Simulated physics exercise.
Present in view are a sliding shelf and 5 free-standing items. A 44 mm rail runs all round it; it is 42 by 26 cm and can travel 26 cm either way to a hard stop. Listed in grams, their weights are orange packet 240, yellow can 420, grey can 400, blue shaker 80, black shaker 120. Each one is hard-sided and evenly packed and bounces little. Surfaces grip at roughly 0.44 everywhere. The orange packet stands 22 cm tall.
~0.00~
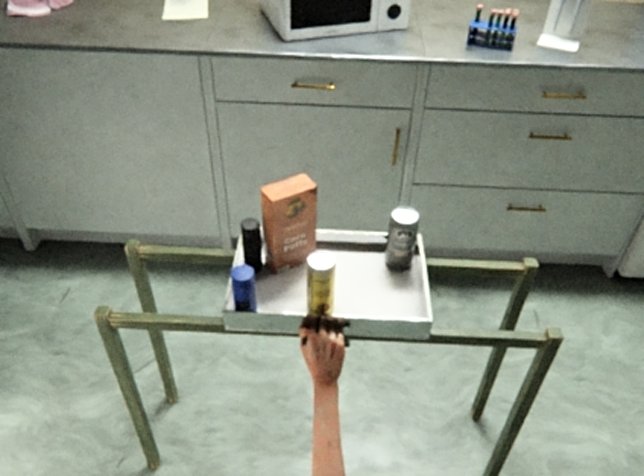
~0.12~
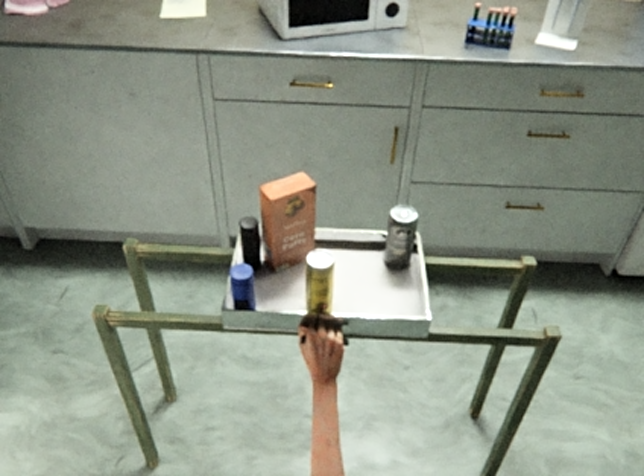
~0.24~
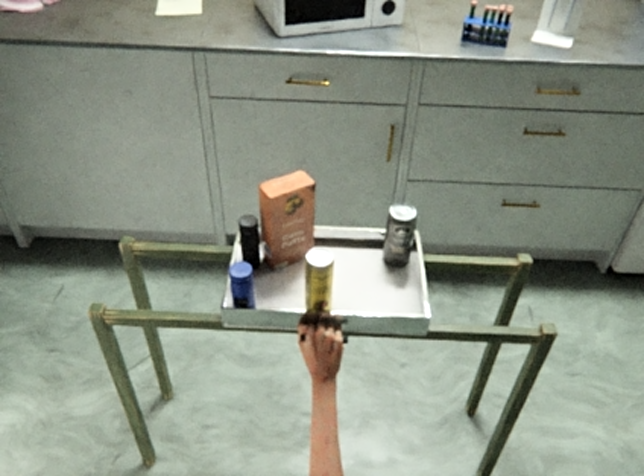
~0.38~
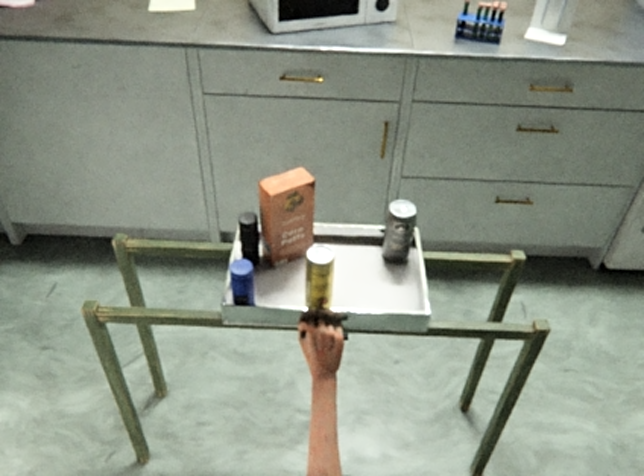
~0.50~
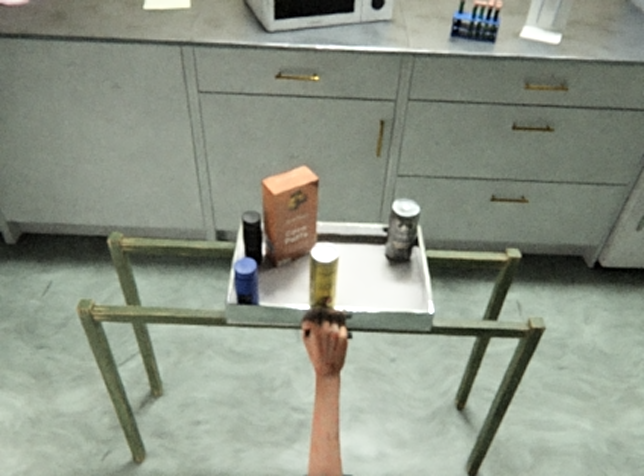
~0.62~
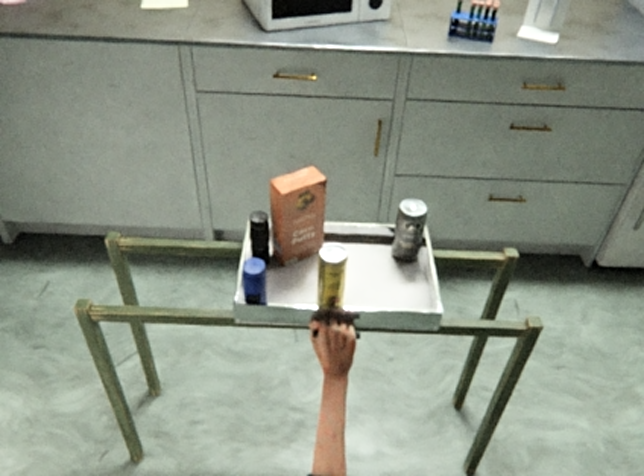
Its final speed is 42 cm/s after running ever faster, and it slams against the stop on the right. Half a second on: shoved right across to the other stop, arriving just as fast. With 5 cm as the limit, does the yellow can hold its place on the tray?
Watch - it hardly goes anywhere.
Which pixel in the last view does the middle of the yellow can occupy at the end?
Roughly (178, 275).
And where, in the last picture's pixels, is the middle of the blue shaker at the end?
End point: Approx. (102, 280).
Around 1.72 s, tray 26 cm right; orange packet shifted 2 cm.
Around 4.22 s, tray 25 cm left; orange packet shifted 2 cm.
Finally (5.8 s), all 5 still in place (within 5 cm). In the last view, yellow can near (178, 275).
